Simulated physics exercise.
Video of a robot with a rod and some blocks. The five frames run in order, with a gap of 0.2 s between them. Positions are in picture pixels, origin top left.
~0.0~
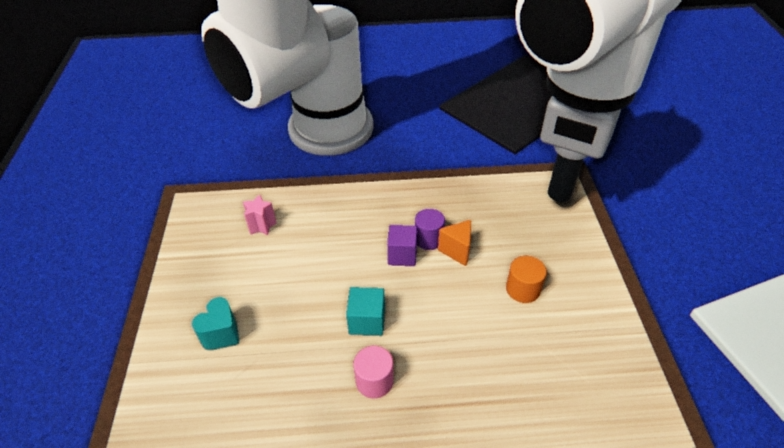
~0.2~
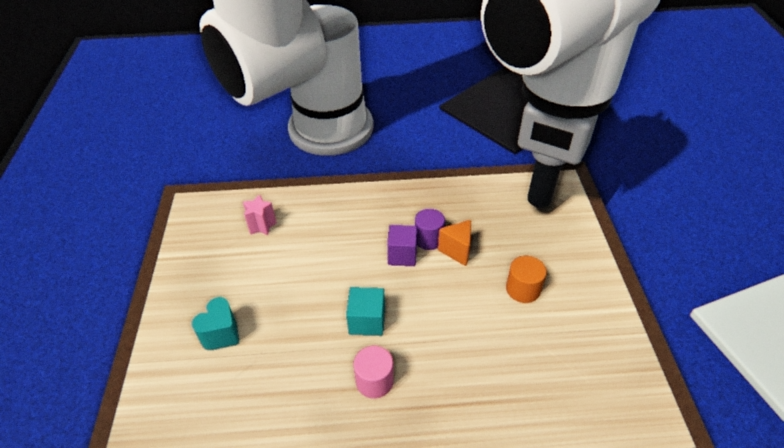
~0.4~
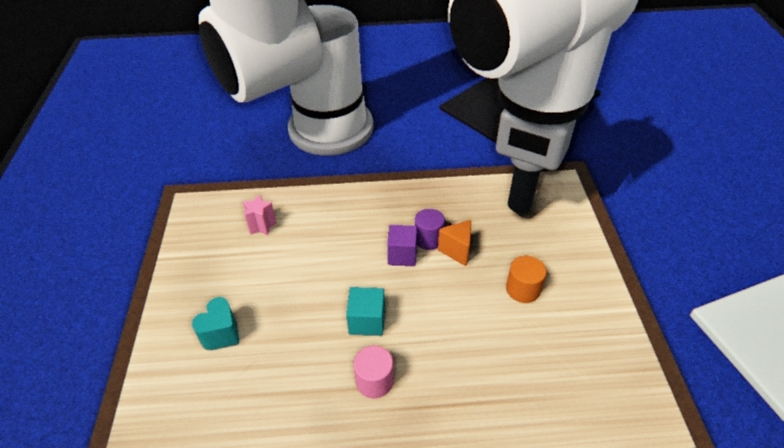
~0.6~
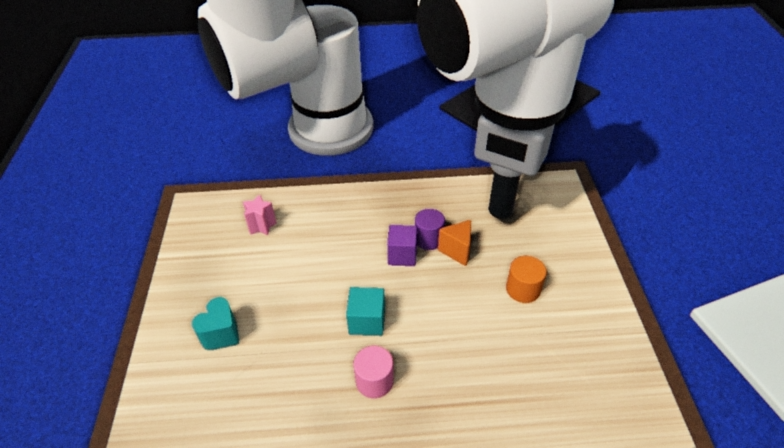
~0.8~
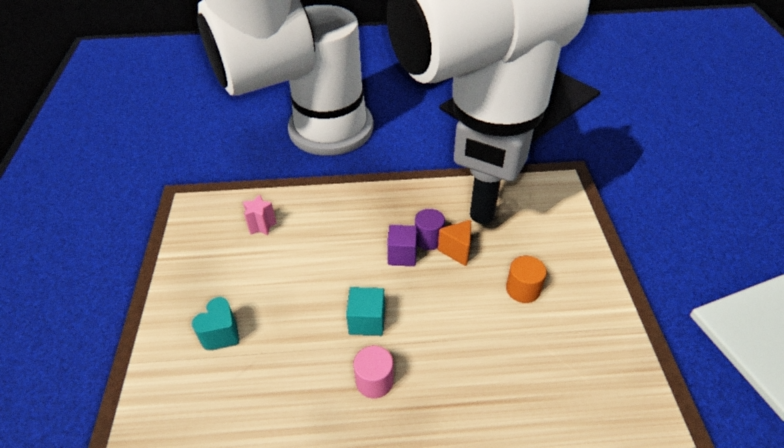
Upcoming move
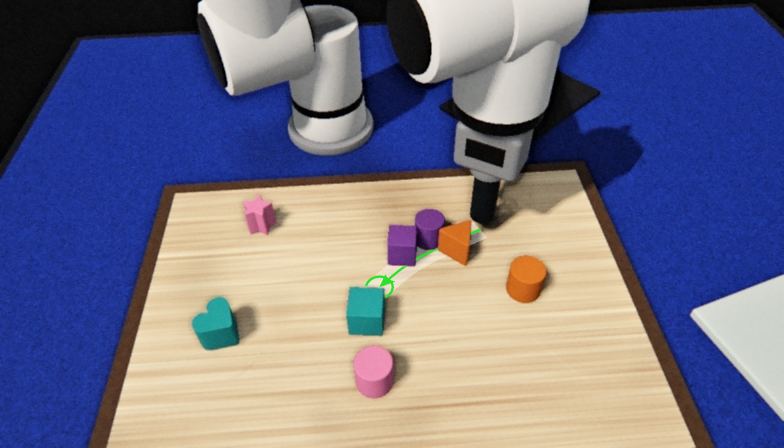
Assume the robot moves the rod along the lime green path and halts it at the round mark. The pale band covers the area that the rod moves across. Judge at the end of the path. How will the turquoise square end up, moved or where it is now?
By the end it is where it was.
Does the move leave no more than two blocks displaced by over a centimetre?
Answer: No.
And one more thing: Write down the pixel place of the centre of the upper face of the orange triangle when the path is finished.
I'd place it at (428, 257), taking the centre of its top.
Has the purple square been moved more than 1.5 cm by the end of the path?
The answer is yes.
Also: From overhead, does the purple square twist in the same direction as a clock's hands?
No.
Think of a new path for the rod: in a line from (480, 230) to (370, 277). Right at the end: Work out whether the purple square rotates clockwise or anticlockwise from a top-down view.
Viewed from the top, it goes anticlockwise.
Drawn move, from (480, 230) via (428, 253), ending at (379, 287).
What follows on the original path. One third of the way, rod (446, 231); purple square (396, 235), turned 25° anticlockwise; purple cylinder (419, 219); orange triangle (444, 248), turned 45° anticlockwise.
Two thirds of the way, rod (410, 249); purple square (384, 235), turned 65° anticlockwise; purple cylinder (406, 218); orange triangle (430, 256).
At the end, rod (379, 274); turquoise square still; purple square (378, 236), turned 50° anticlockwise; purple cylinder (406, 218); orange triangle (428, 257), turned 135° anticlockwise.
